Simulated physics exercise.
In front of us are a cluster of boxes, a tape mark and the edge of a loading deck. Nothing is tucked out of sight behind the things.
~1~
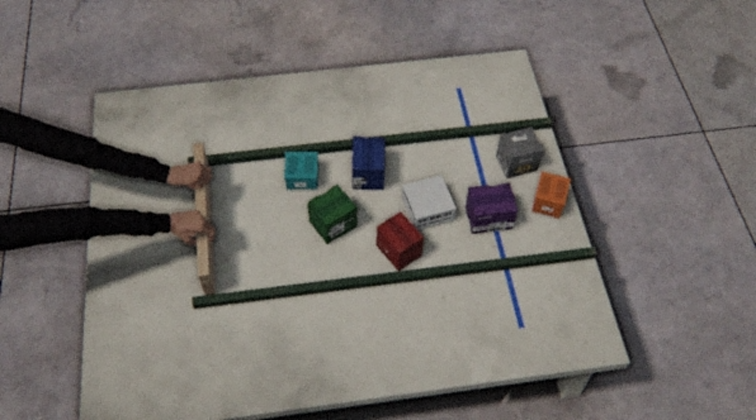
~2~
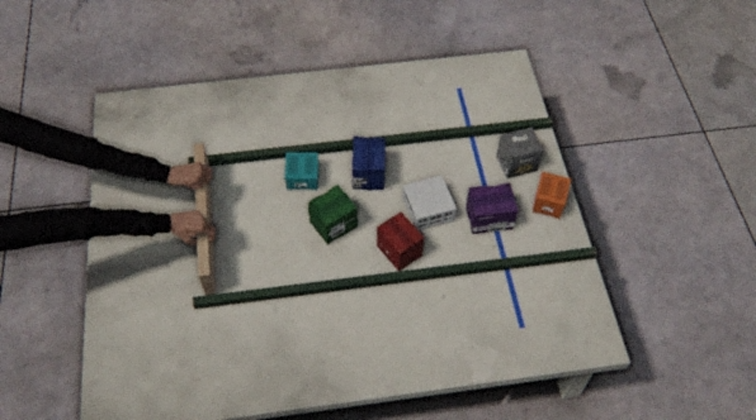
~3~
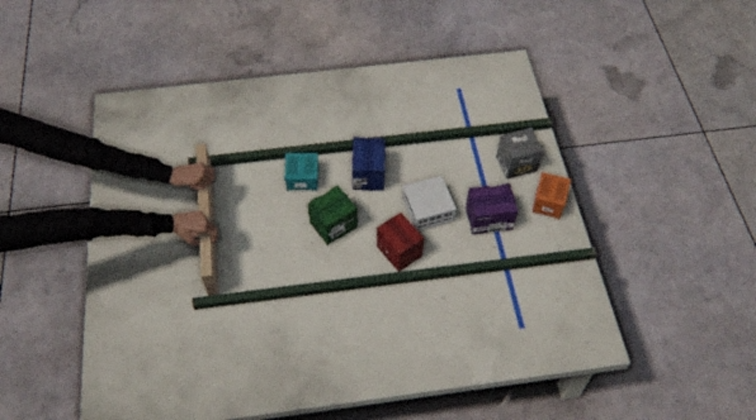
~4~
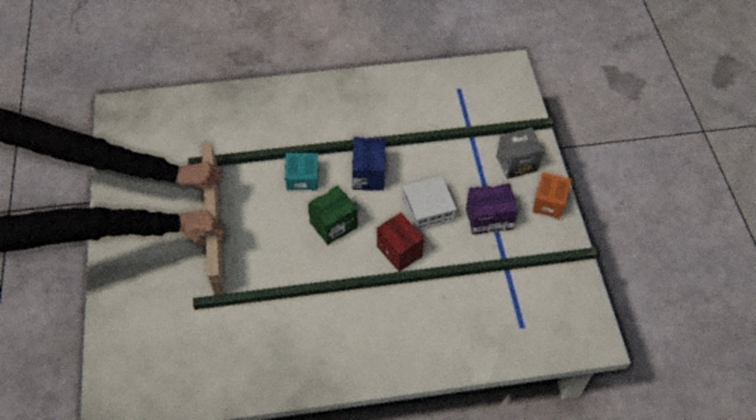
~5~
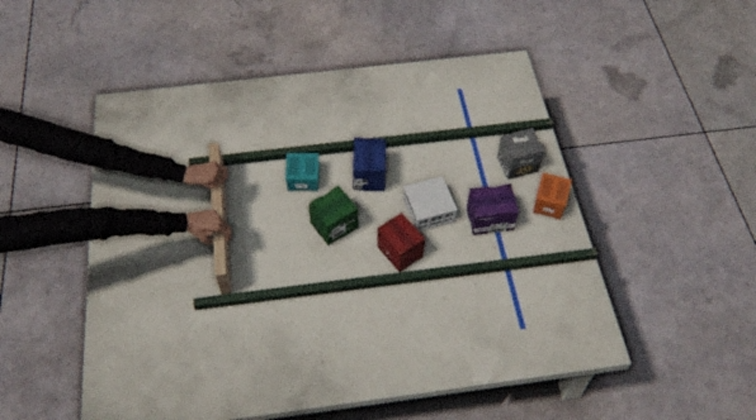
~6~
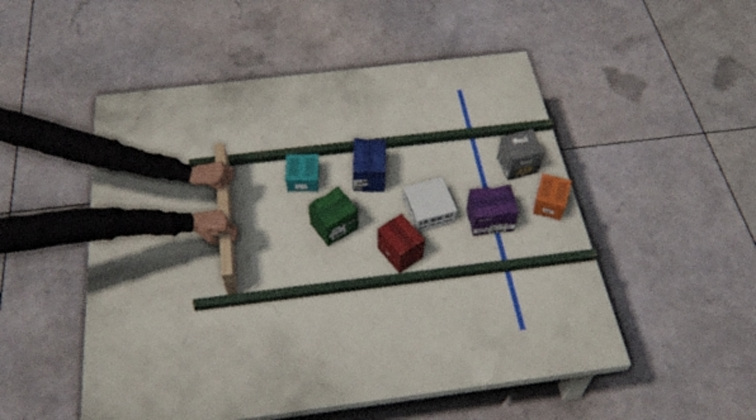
Two dark-sleeved arms reach in from the left over a pale deck on a grey tiled floor, seen from above at a slight tilt. Their hands hold an upright wooden plank between two dark green rails, with teal, blue, green, red, white, purple, grey and orange boxes to its right and a blue tape line crossing near the purple one. The hands slide the plank slightly rightward, while the boxes and camera stay still.
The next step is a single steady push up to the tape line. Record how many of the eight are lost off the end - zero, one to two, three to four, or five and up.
Watching this, the number dropping off is one to two.
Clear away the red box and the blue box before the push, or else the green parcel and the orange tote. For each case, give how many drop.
Well, the first time you'd get 2, and the next time 0.
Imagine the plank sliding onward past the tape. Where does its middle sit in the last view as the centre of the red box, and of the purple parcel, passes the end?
At (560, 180) for the red box; at (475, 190) for the purple parcel.
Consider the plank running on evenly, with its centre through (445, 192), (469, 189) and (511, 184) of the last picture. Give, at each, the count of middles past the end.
In that order 1, 1 and 3.
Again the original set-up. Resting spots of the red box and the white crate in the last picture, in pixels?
The red box comes to rest close to (518, 237), while the white crate rests close to (546, 193).
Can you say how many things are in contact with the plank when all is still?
The count comes out at 3.
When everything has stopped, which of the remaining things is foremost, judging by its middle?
Grey box, foremost.
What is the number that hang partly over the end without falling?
As for overhanging, the count is 1.
A little later, none off yet; orange tote at rest near (552, 198); grey box at rest near (520, 155); purple parcel at rest near (492, 210).
Next, none off yet; orange tote at rest near (552, 198); grey box at rest near (520, 155); purple parcel shifted a little near (507, 210).
When it is over, the number that fall off is one or two; down, purple parcel and orange tote.
